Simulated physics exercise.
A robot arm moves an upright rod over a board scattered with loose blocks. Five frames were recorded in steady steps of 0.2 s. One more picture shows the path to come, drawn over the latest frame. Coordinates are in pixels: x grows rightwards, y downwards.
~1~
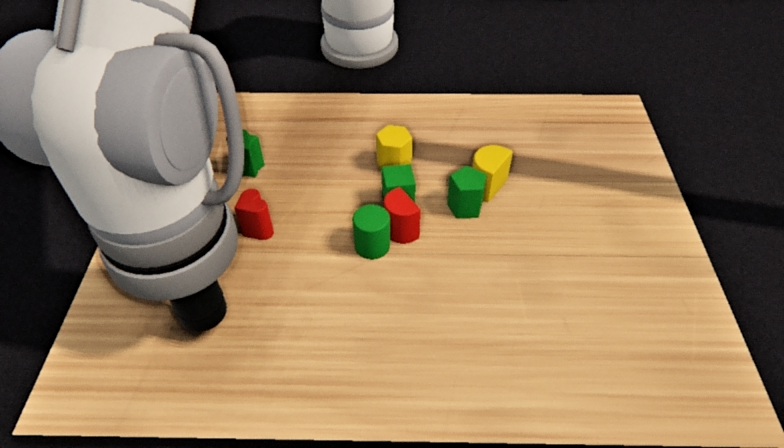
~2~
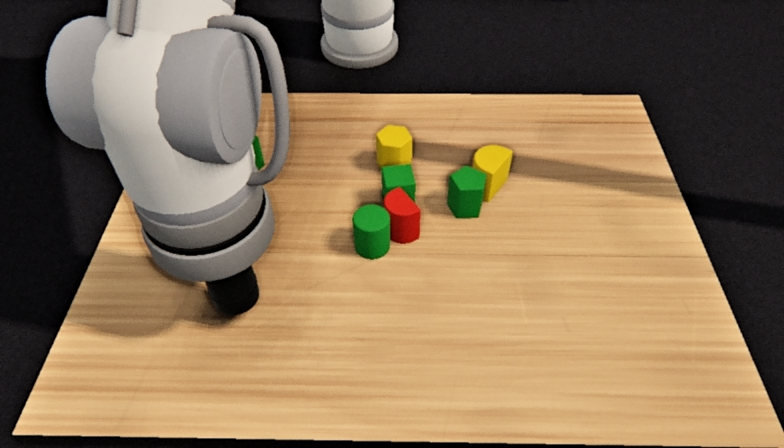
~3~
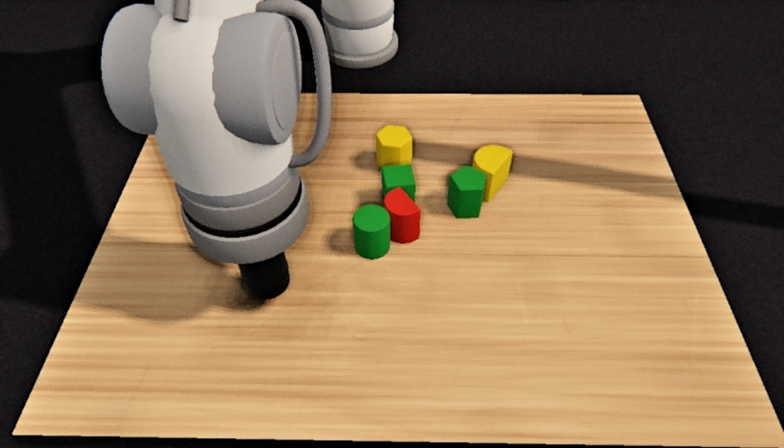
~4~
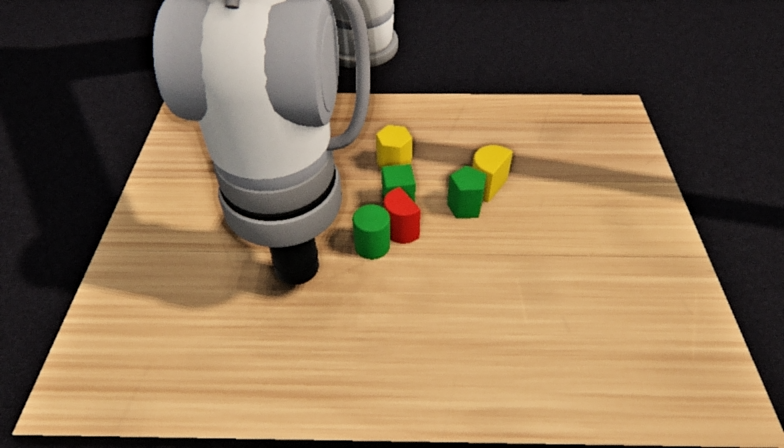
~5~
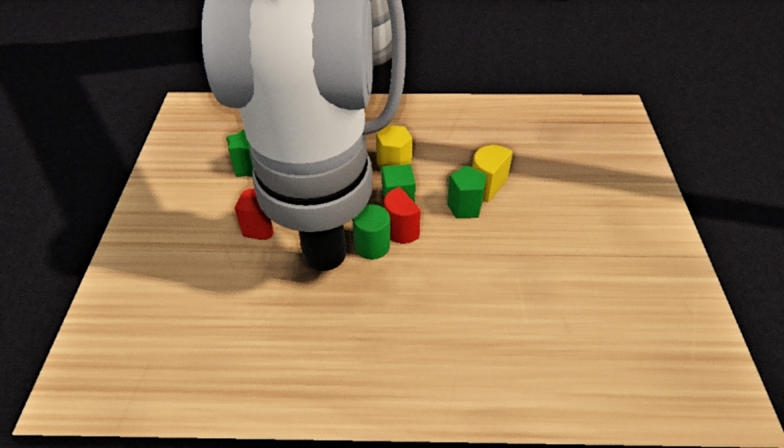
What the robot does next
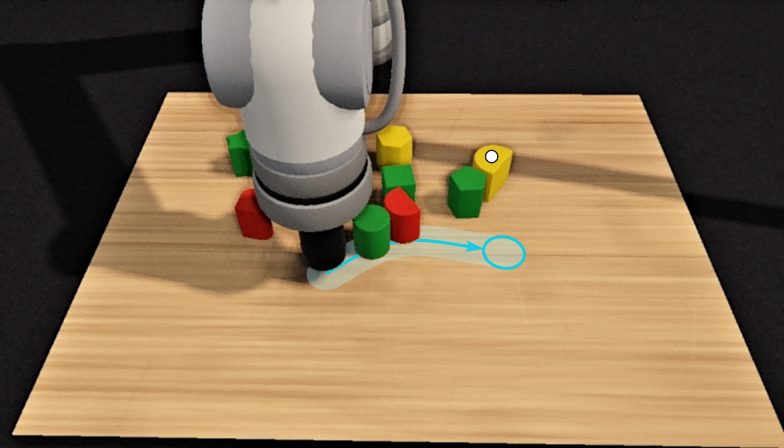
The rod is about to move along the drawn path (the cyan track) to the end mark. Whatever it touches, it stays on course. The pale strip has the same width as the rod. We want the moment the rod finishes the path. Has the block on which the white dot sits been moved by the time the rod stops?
I expect so.
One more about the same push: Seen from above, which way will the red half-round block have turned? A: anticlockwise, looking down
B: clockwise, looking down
My pick is B.
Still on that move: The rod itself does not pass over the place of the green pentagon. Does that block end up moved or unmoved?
At the moment the path ends, the green pentagon no longer stands where it did.
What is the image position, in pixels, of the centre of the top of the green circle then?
At pixel (441, 185).
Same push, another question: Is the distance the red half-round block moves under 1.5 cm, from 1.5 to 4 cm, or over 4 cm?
It shifts by more than 4 cm.
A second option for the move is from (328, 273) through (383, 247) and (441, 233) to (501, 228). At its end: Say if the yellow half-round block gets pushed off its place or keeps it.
It is moved off its spot.
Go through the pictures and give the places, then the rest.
Tip of the rod (204, 313), middles of tops, green circle (371, 217), red half-round block (400, 202), green pentagon (469, 178), yellow half-round block (492, 157), in the first picture.
Rod (237, 297), nothing pushed, in the second picture.
Rod (268, 283), nothing pushed, in the third picture.
Rod (297, 269), nothing pushed, in the fourth picture.
Rod (325, 255), green circle (371, 217), red half-round block (400, 202), green pentagon (469, 178), yellow half-round block (492, 157), in the fifth picture.
The line goes from (328, 273) by way of (382, 246) and (442, 242) to (504, 252); the dot is on the yellow half-round block.
What follows on the original path. One third of the way, rod (383, 227); green circle (415, 200); red half-round block (443, 186).
Two thirds of the way, rod (445, 225); green circle (441, 185); red half-round block (458, 164), turned 50° clockwise; green pentagon (486, 175), turned 30° clockwise; yellow half-round block (502, 154), turned 40° anticlockwise.
At the end, rod (508, 234); green circle (441, 185); red half-round block (458, 164), turned 50° clockwise; green pentagon (486, 175), turned 30° clockwise; yellow half-round block (502, 154), turned 40° anticlockwise.
